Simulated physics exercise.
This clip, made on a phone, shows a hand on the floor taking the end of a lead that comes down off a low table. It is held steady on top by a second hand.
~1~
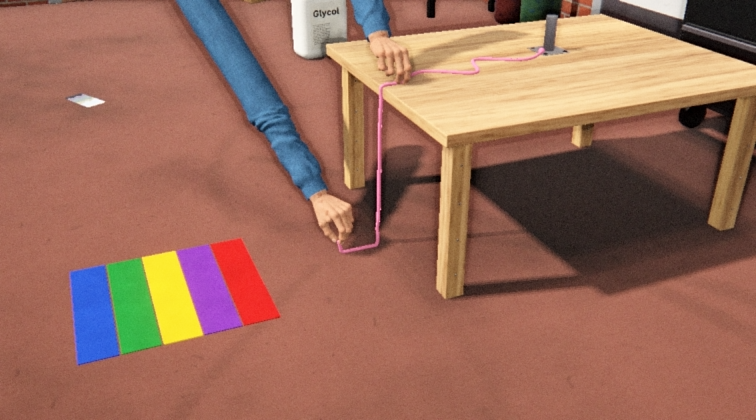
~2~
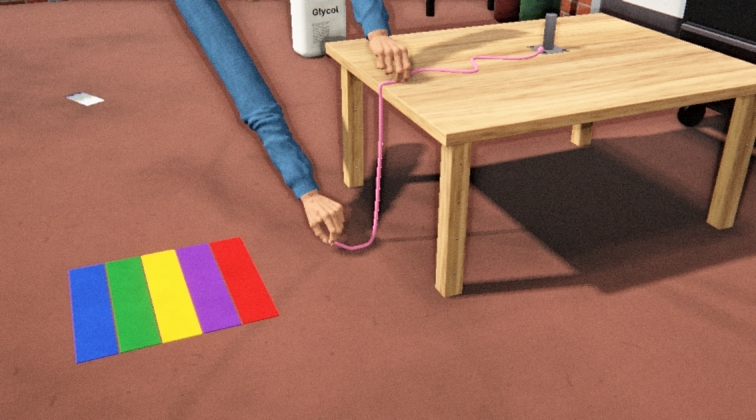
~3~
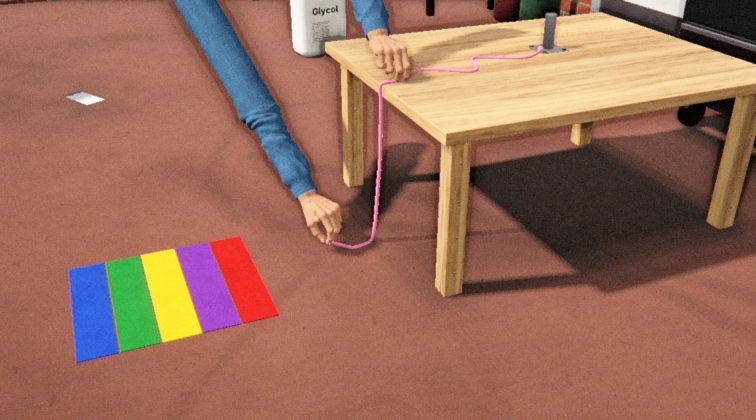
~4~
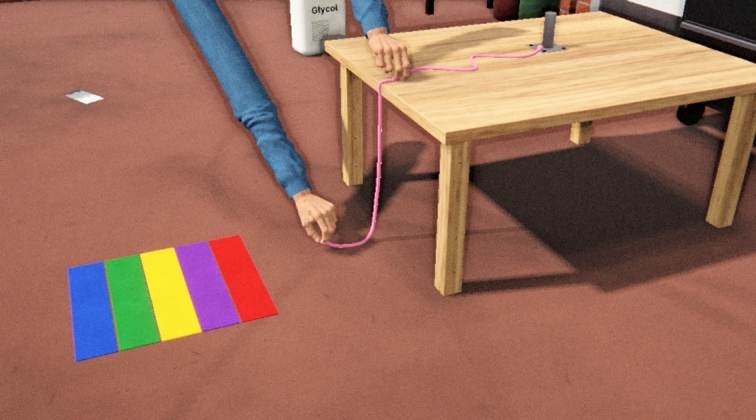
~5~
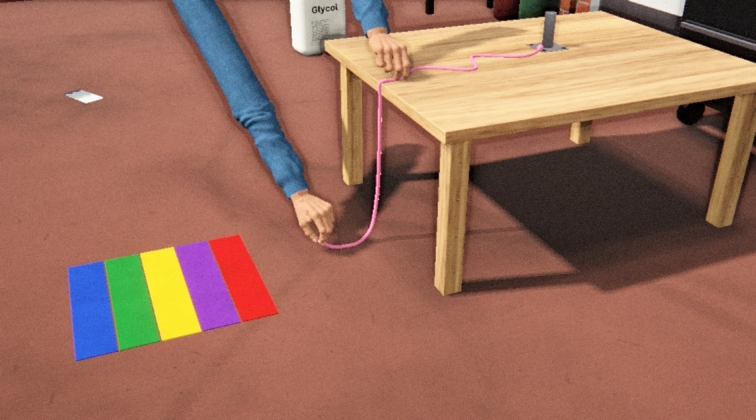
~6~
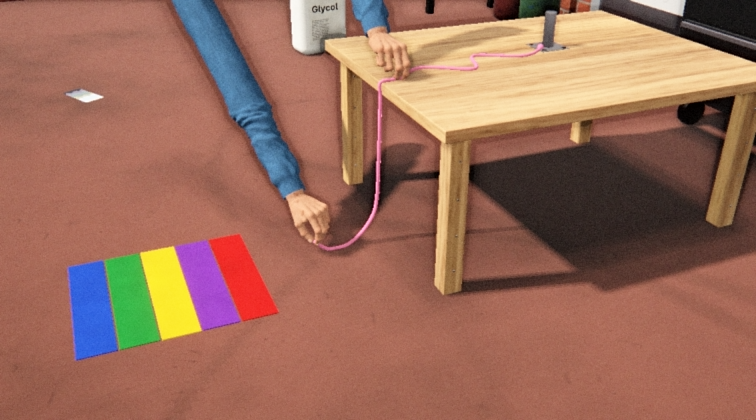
On a reddish-brown floor beside a low wooden table, one hand rests on the tabletop over a pink cord while another holds the cord's hanging end near the ground. The lower hand shifts slightly left toward the striped colour mat, and the cord's squared bend loosens into a rounded curve.
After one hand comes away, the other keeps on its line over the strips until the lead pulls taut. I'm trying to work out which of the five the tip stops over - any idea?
I would say the yellow one.
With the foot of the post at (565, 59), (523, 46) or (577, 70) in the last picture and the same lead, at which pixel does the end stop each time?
Taking the tries in turn, you get (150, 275), (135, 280) and (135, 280).
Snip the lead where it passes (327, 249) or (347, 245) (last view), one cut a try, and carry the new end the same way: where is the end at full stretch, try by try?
Taking them in turn, near (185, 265) and near (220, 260).
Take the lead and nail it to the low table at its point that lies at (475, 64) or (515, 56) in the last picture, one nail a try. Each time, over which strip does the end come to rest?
One after the other: Purple, then yellow.
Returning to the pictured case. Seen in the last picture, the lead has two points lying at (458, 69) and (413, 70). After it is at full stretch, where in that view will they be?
(421, 71) for the first, (380, 80) for the second.
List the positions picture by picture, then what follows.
The first frame shows end (339, 241); red (255, 305); purple (217, 313); yellow (179, 322); green (138, 331); blue (97, 341).
The second frame shows end (329, 241); lead through (529, 58) (473, 63) (435, 70) (383, 87) (380, 160) (375, 227).
The third frame shows end (327, 241).
The fourth frame shows end (322, 241); lead through (528, 56) (472, 61) (434, 69) (382, 86) (380, 159) (373, 226).
The fifth frame shows end (319, 241).
The sixth frame shows end (315, 241); lead through (529, 55) (473, 60) (434, 68) (382, 85) (379, 158) (368, 225).
Soon after, end near (239, 257); over red.
After that, end near (192, 266); over purple.
At the stop, end near (163, 272); over yellow. Over yellow.
